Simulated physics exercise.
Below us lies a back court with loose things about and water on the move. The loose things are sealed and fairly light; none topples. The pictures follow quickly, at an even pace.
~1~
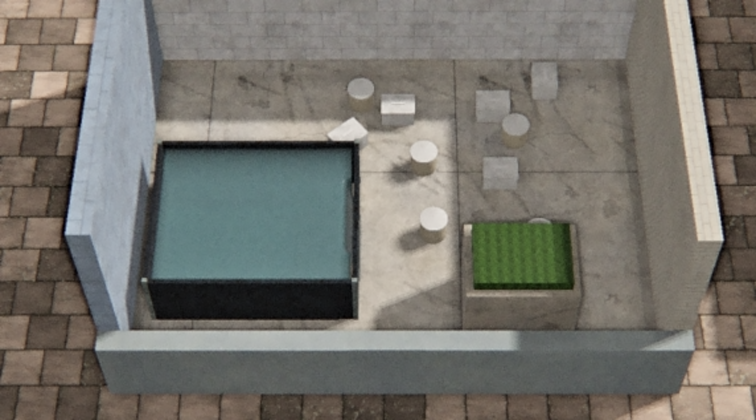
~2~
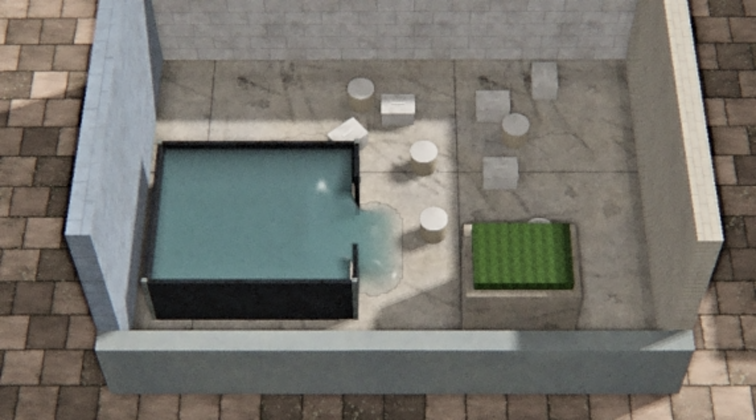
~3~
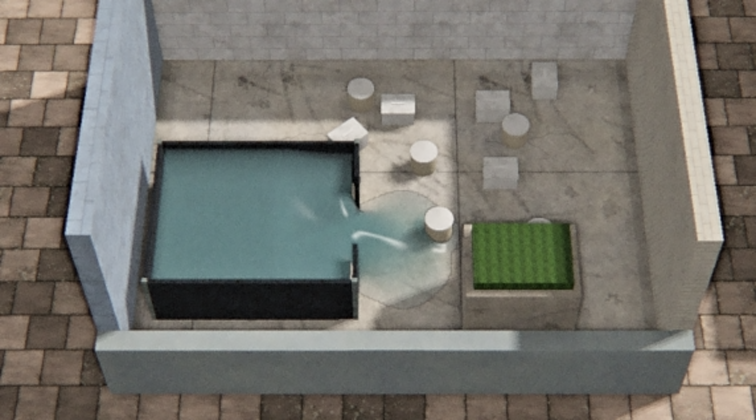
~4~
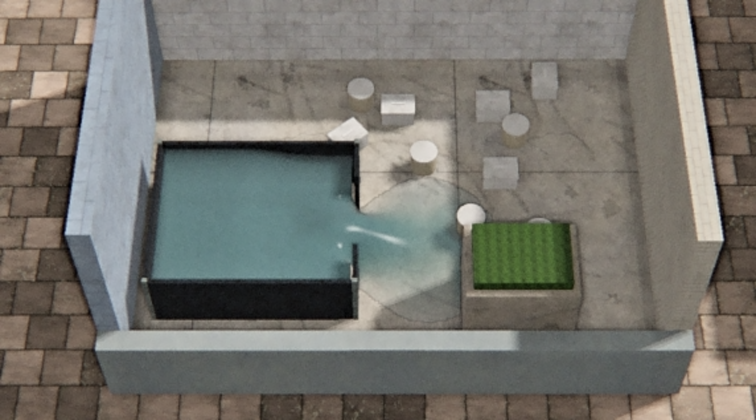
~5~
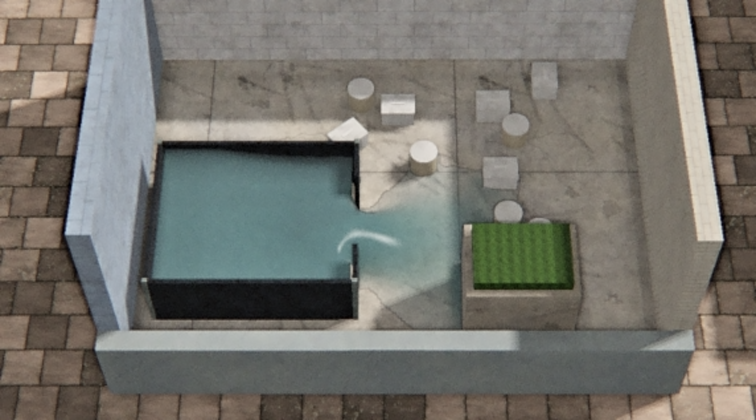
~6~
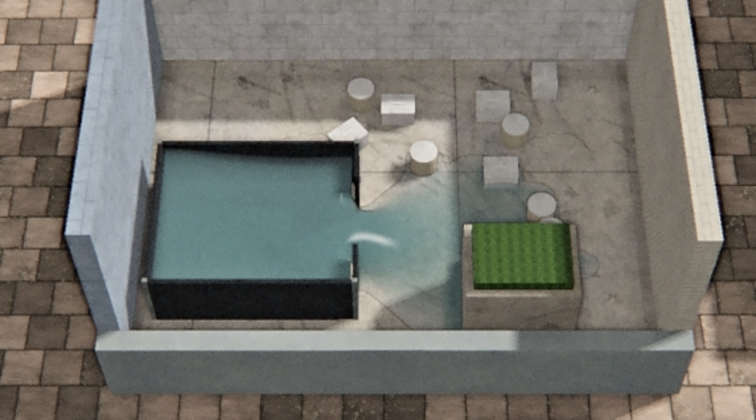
Water bursts through a gap in the right side of a dark-walled pool and spreads across the paved court toward a green-topped planter. It pushes a pale round pail rightward, first slightly, then along behind the planter, while the pool level drops and most other loose things stay put.
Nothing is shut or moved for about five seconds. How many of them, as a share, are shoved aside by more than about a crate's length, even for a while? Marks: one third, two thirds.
That comes to two thirds or above.
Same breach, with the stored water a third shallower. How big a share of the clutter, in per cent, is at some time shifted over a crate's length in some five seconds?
About 50 per cent.
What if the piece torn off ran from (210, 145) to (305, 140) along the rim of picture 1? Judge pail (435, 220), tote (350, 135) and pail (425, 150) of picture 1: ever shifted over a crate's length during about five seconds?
One after the other: Short of that, never so far, not that far.
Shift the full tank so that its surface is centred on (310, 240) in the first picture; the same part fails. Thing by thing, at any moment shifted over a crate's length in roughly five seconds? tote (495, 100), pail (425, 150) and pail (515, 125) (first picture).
In that order: Shifted that much, less than that, shifted that much.
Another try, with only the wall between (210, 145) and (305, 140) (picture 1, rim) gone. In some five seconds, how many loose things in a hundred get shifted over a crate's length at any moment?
Roughly 50 per cent.
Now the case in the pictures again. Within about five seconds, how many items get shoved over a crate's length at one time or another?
I count 9.
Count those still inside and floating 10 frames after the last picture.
It comes to 4.
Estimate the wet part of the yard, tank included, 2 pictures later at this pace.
Close to 40 %.
A moment on, 2 of 10 are well off their spots; 0 afloat.
Next, 4 of 10 are well off their spots; 4 afloat.
Later, 5 of 10 are well off their spots; 5 afloat.
In the end, 9 of 10 are well off their spots, and 9 have been at some point; 2 afloat.
